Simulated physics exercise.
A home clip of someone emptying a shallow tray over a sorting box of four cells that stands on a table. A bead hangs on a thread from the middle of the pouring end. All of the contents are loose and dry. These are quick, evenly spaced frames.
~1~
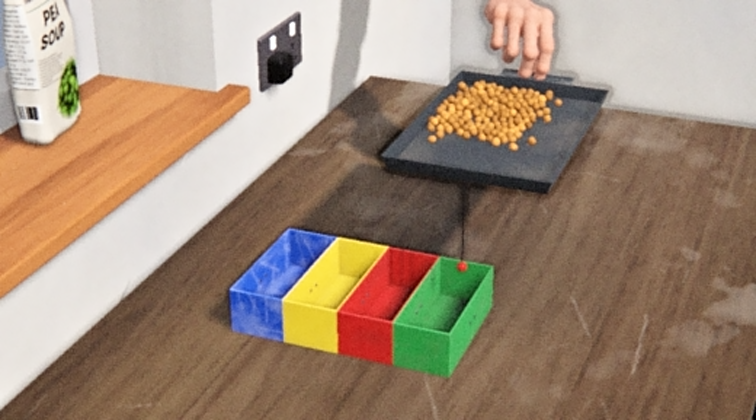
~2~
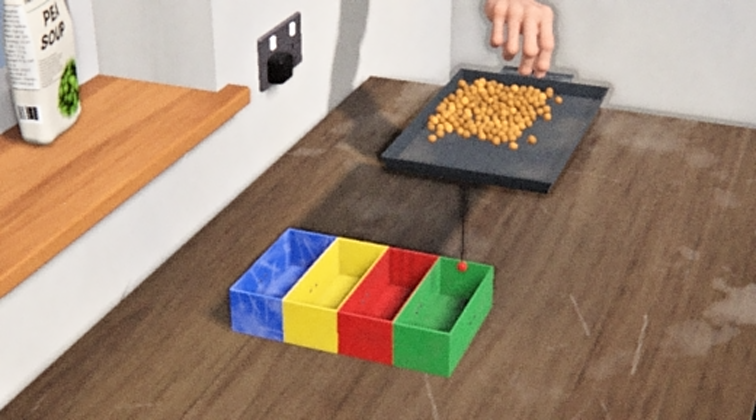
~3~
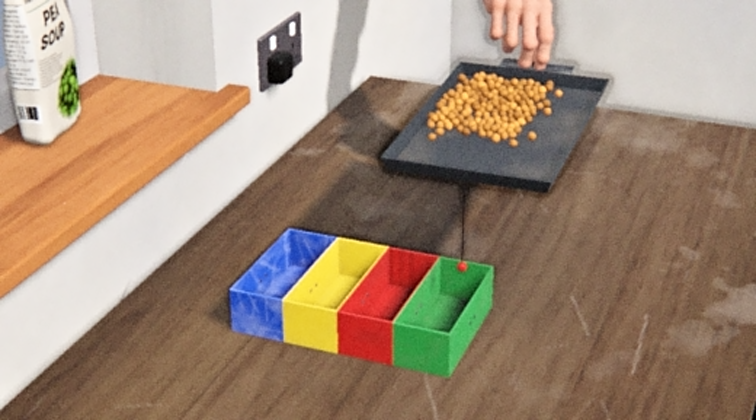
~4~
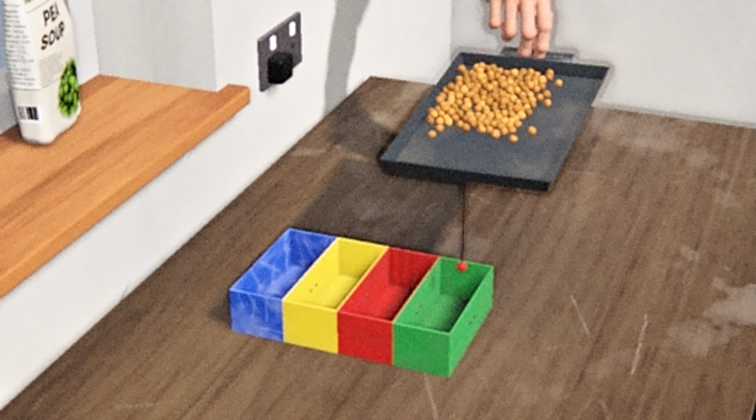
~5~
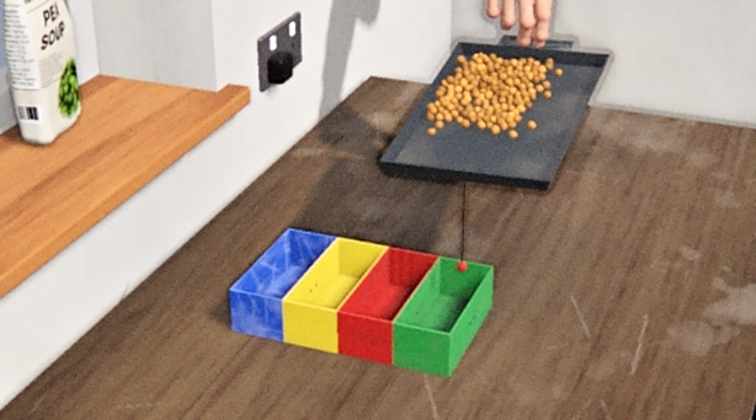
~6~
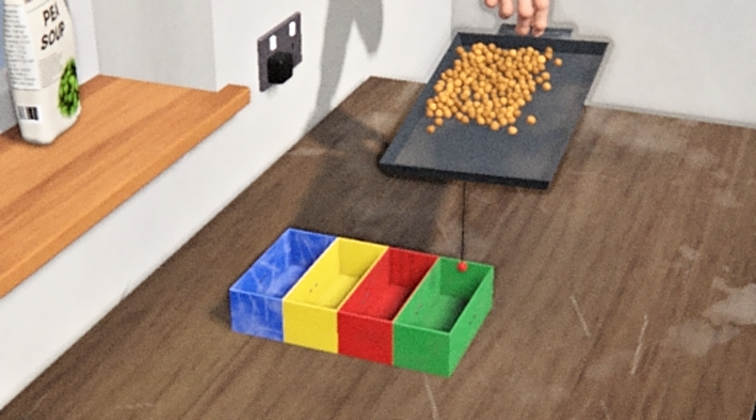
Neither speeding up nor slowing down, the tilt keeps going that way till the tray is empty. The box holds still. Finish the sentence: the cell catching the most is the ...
... Red cell.
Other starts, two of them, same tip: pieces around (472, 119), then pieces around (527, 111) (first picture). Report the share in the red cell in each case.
Close to 60 in a hundred, then close to 60 in a hundred.
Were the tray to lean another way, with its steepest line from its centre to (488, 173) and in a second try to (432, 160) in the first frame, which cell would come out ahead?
The cell in green, then the red one.
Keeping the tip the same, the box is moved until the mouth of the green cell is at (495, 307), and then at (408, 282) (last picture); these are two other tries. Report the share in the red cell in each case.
About 30 and 20 per cent respectively.
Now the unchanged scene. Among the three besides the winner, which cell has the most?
Green.
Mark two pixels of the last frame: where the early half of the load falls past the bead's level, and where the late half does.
It passes near (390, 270) first and then near (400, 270).
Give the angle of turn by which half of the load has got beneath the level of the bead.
Near 100 degrees.
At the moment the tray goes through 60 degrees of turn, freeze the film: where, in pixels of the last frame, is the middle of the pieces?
Mark it at roughly (423, 159) in the final frame.
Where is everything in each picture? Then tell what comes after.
Corners of the pouring end near (388, 154) and (547, 180), level; middle of the load near (490, 111), roasted chickpeas; bead on its thread near (462, 267); blue cell near (257, 311); yellow cell near (310, 322); red cell near (365, 334); green cell near (421, 346), in the first frame.
Corners of the pouring end near (388, 155) and (547, 179), level; middle of the load near (490, 110), in the second frame.
Corners of the pouring end near (388, 156) and (547, 179), tipped barely, lowest at the left corner; middle of the load near (490, 105), in the third frame.
Corners of the pouring end near (387, 157) and (547, 178), tipped a little, lowest at the left corner; middle of the load near (490, 97), in the fourth frame.
Corners of the pouring end near (387, 158) and (546, 178), tipped a little, lowest at the left corner; middle of the load near (490, 90), in the fifth frame.
Corners of the pouring end near (386, 160) and (546, 177), tipped a little, lowest at the left corner; middle of the load near (489, 83); blue cell near (257, 311); yellow cell near (310, 322); red cell near (365, 334); green cell near (421, 346), in the sixth frame.
Shortly afterwards, tray tipped steeply; the bulk on the tray; a little in the red cell; only a few in the green cell; only a few in the yellow cell; a little falling or outside the box.
Next, tray tipped right over; near a quarter on the tray; near a third in the red cell; a little in the green cell; a little in the yellow cell; near a quarter falling or outside the box.
Some moments later, tray tipped past a quarter turn; near two thirds in the red cell; near a quarter in the green cell; a little in the yellow cell; only a few falling or outside the box.
In the end, tray tipped past a quarter turn; near two thirds in the red cell; near a quarter in the green cell; a little in the yellow cell; none at all in the blue cell; only a few outside the box.
